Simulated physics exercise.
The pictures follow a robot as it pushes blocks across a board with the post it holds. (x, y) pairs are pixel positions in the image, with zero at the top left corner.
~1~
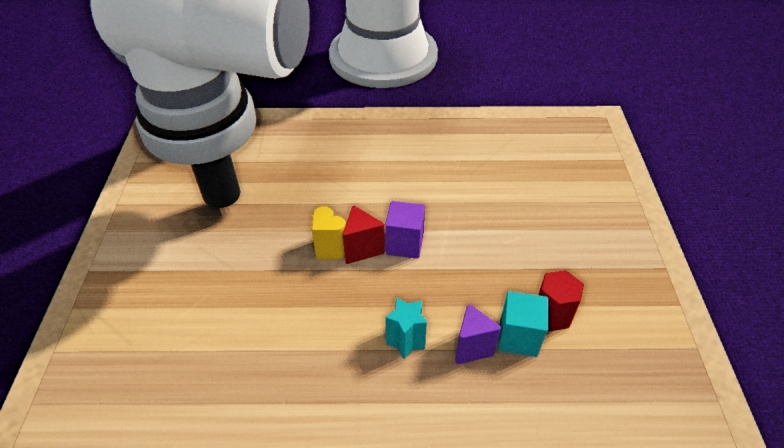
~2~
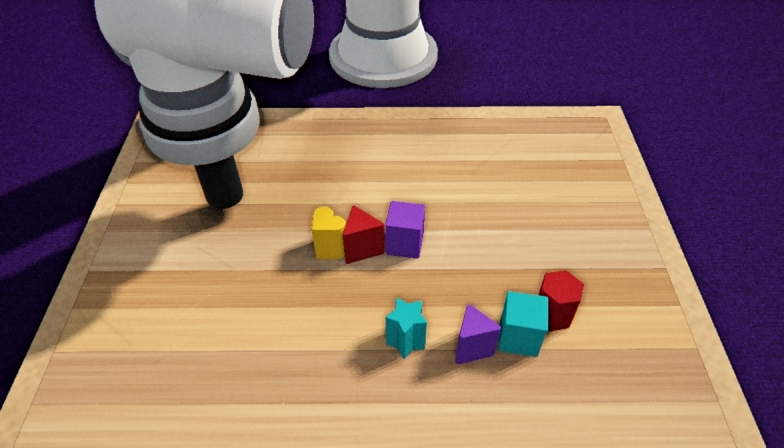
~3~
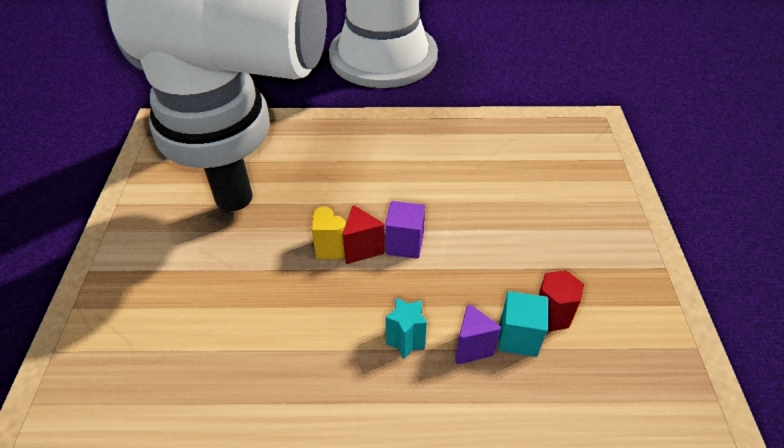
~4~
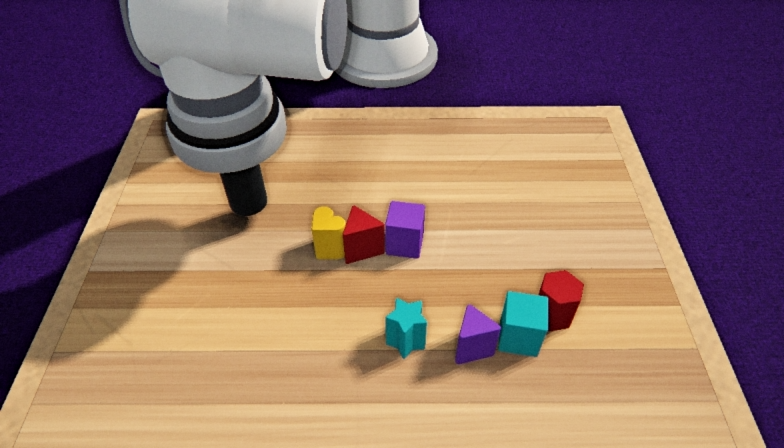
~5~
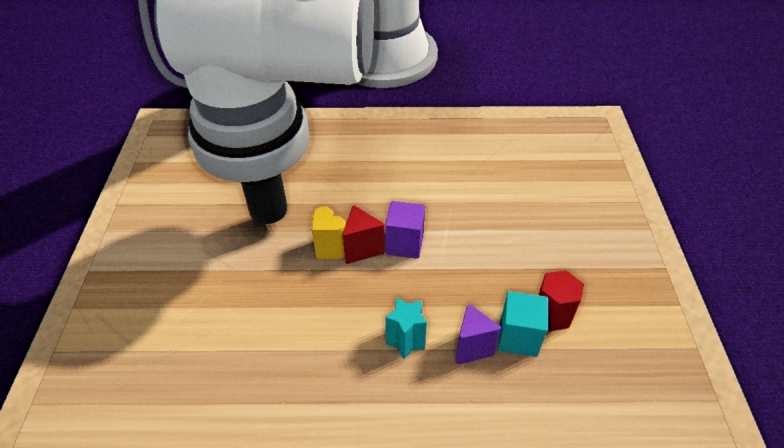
On a wooden board, a robot arm moves its black post rightward toward a yellow heart-shaped block, the coloured blocks staying still.
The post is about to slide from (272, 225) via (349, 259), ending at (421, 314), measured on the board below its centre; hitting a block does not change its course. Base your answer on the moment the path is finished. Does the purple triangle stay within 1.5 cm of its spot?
I'd say yes.
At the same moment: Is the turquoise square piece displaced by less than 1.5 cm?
I'd say yes.
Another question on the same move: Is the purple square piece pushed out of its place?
Yes - that is the case.
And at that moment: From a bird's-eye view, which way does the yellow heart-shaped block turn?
The yellow heart-shaped block rotates clockwise.
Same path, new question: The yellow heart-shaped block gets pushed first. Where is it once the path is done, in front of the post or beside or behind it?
At that point it is up front.
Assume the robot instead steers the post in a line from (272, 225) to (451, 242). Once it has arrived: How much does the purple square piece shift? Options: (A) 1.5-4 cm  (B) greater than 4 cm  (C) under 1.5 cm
It's B.
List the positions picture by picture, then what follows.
Tip of the post at (222, 197), middles of tops, yellow heart-shaped block at (326, 219), red triangle at (360, 221), purple square piece at (405, 215), purple triangle at (477, 323), turquoise square piece at (527, 310), in the first frame.
Post at (225, 197), nothing pushed, in the second frame.
Post at (234, 200), nothing pushed, in the third frame.
Post at (249, 204), nothing pushed, in the fourth frame.
Post at (269, 212), yellow heart-shaped block at (326, 219), red triangle at (360, 221), purple square piece at (405, 215), purple triangle at (477, 323), turquoise square piece at (527, 310), in the fifth frame.
The first path, step by step. One third of the way, post at (322, 233); yellow heart-shaped block at (344, 235), turned 30° clockwise; red triangle at (372, 233), turned 25° anticlockwise; purple square piece at (411, 215), turned 20° anticlockwise.
Two thirds of the way, post at (373, 263); yellow heart-shaped block at (400, 266), turned 30° clockwise; red triangle at (425, 251), turned 45° anticlockwise; purple square piece at (418, 218), turned 50° anticlockwise.
At the end, post at (421, 302); yellow heart-shaped block at (452, 308), turned 45° clockwise; red triangle at (431, 252), turned 55° anticlockwise; purple square piece at (418, 218), turned 50° anticlockwise; purple triangle at (481, 326); turquoise square piece unmoved.
